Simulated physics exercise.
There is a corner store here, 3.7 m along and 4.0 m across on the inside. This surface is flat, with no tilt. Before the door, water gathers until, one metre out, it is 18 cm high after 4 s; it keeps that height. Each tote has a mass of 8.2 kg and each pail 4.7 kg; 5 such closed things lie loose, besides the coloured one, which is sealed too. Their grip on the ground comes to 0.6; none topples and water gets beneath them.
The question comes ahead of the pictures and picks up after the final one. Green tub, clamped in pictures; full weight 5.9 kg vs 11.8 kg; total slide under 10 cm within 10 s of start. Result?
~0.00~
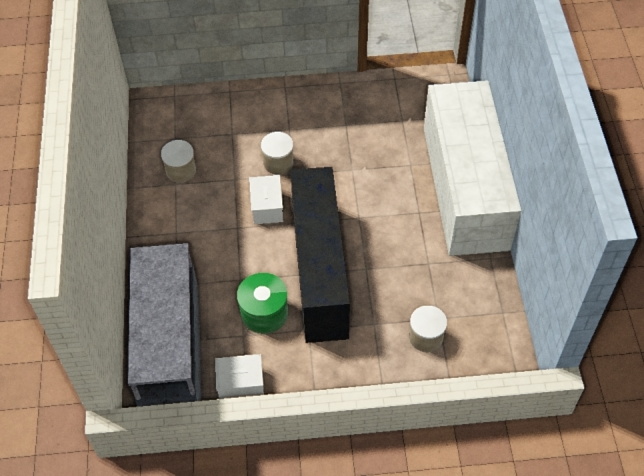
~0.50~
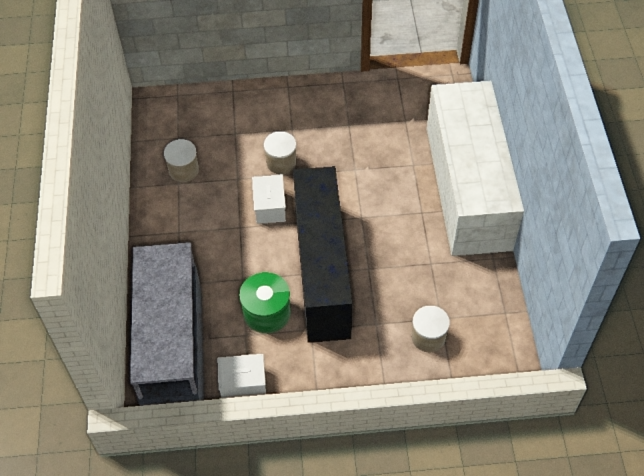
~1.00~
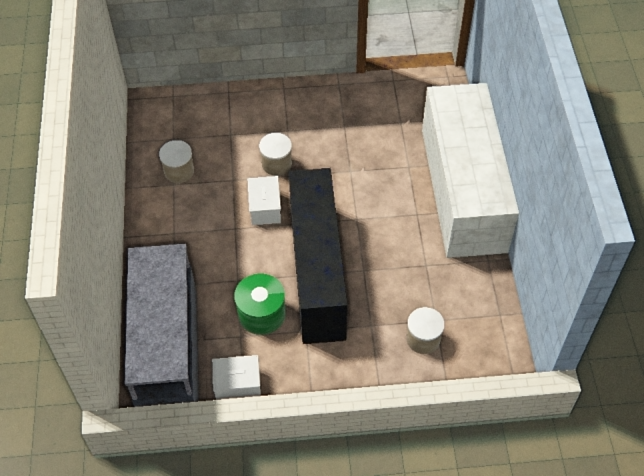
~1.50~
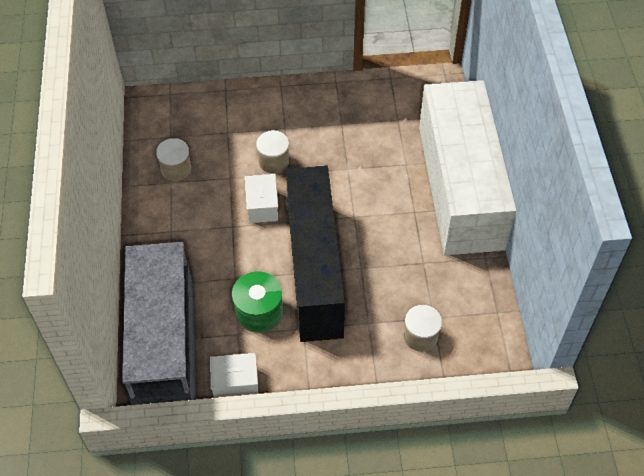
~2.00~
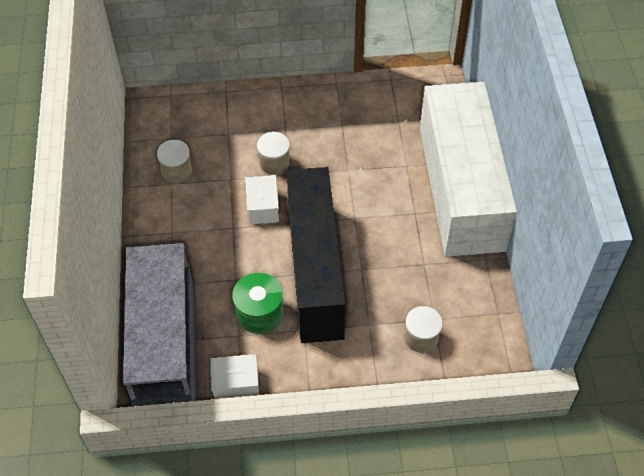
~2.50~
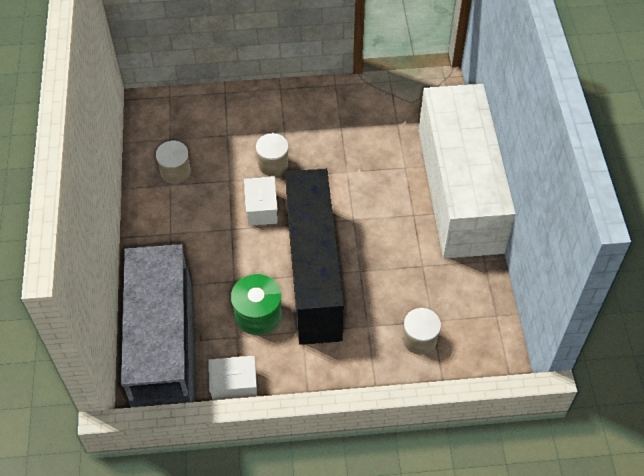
Only 11.8 kg passes.
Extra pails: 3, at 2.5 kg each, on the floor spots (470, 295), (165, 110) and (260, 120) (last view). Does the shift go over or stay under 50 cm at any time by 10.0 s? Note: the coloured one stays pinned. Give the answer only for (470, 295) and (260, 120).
First one: Inside the limit; second one: Inside the limit.
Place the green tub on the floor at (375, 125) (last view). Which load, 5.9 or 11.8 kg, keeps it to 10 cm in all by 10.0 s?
Result: Both fail.
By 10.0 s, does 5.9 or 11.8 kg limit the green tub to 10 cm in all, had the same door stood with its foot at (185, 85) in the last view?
Then neither weight holds it.
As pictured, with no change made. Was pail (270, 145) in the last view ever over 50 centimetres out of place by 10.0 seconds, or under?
Result: Threshold exceeded.
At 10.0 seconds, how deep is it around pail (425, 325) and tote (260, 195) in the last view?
Depths: Near 9 cm, then near 6 cm.
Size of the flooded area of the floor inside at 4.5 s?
Flooded: Near 3.5 m2.
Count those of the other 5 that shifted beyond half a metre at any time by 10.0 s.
I get 1.
After 3.5 s the green tub would be 0 cm from its start with 5.9 kg and 0 cm from its start with 11.8 kg; 0 cm of water round it then.
After 4.5 s the green tub would be 0 cm from its start with 5.9 kg and 0 cm from its start with 11.8 kg; 0 cm of water round it then.
After 7.0 s the green tub would be 0 cm from its start with 5.9 kg and 0 cm from its start with 11.8 kg; 2 cm of water round it then.
After 10.0 s the green tub would be 28 cm from its start with 5.9 kg and 0 cm from its start with 11.8 kg; 7 cm of water round it then.
